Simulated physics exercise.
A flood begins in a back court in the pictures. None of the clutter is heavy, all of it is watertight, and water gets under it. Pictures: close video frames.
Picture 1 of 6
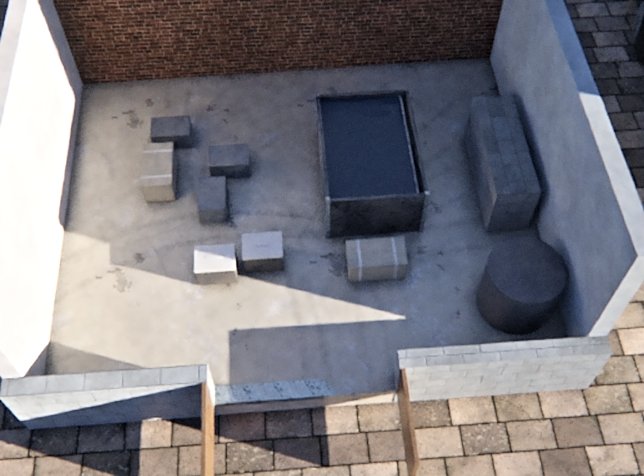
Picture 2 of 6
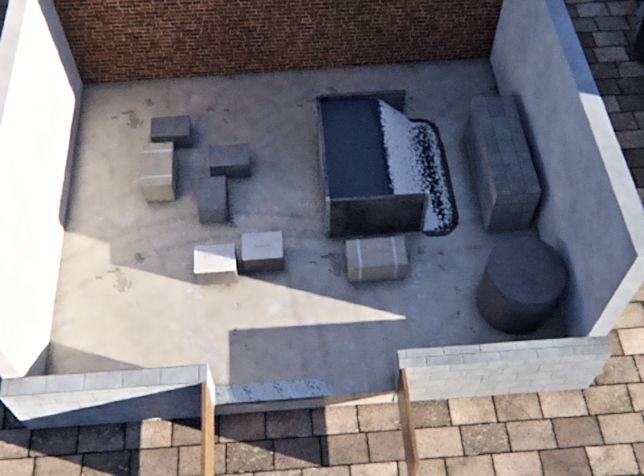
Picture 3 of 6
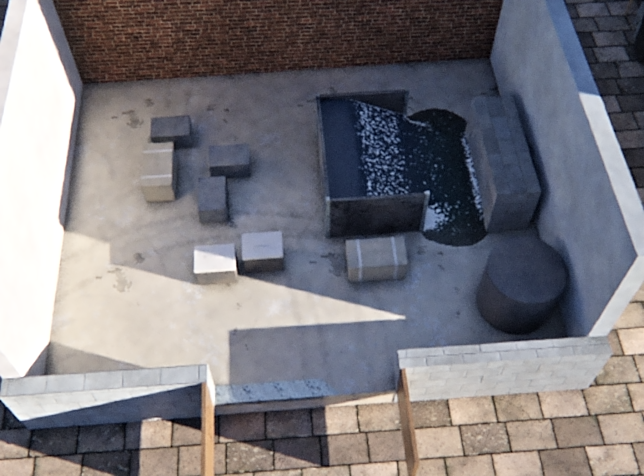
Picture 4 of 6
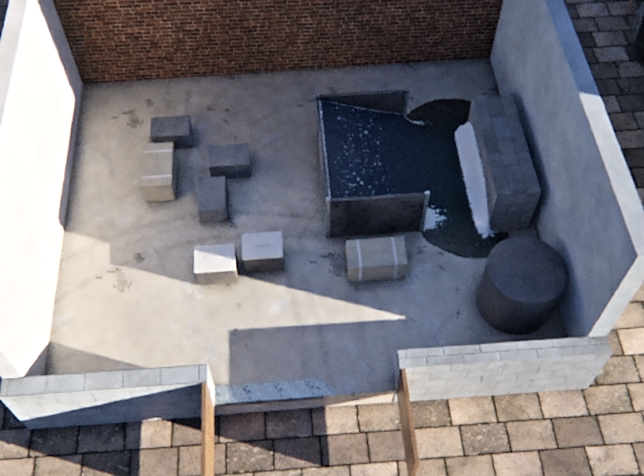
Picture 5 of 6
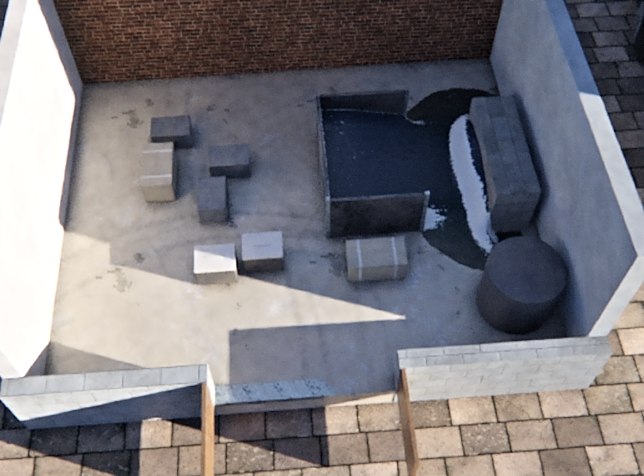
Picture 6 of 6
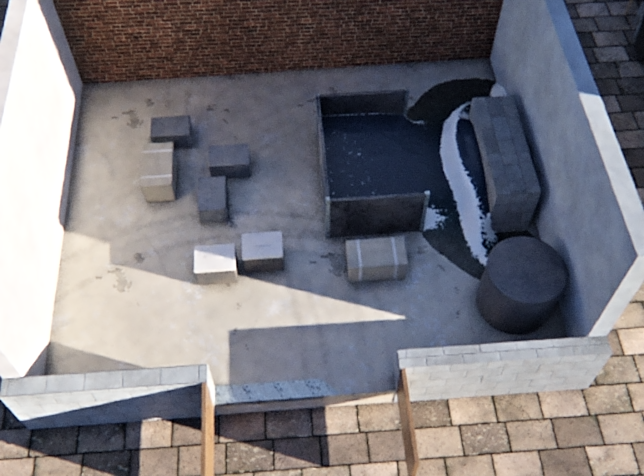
The clip opens on a walled concrete court with grey blocks, a dark cylinder and an open-topped tank filled with dark water. The tank's right side gives way and water pours out, foaming, against the long block at right, then spreads around it toward the cylinder and back wall while the blocks stay put.
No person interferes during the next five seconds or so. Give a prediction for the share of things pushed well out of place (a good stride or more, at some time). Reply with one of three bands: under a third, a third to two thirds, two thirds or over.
Under a third.
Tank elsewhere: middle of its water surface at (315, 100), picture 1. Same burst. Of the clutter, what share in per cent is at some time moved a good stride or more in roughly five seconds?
Some 10 per cent, I'd say.
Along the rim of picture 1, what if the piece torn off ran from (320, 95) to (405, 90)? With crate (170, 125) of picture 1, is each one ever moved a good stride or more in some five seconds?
Verdict: It covered the distance.
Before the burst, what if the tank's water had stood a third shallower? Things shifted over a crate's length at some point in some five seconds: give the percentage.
About 0 %.
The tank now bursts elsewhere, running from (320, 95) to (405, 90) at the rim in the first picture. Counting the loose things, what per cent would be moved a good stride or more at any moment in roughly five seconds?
I'd guess close to 30 percent.
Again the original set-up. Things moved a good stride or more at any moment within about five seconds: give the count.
Exactly 1.
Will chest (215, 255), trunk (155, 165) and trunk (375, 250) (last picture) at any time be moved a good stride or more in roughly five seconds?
Never got far, never got far, never got far.
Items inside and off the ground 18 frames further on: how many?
That makes 0.
A moment on, 0 of 7 are well off their spots; 0 afloat.
Next, 0 of 7 are well off their spots; 0 afloat.
Later, 0 of 7 are well off their spots; 0 afloat.
In the end, 1 of 7 are well off their spots, and 1 have been at some point; 0 afloat.
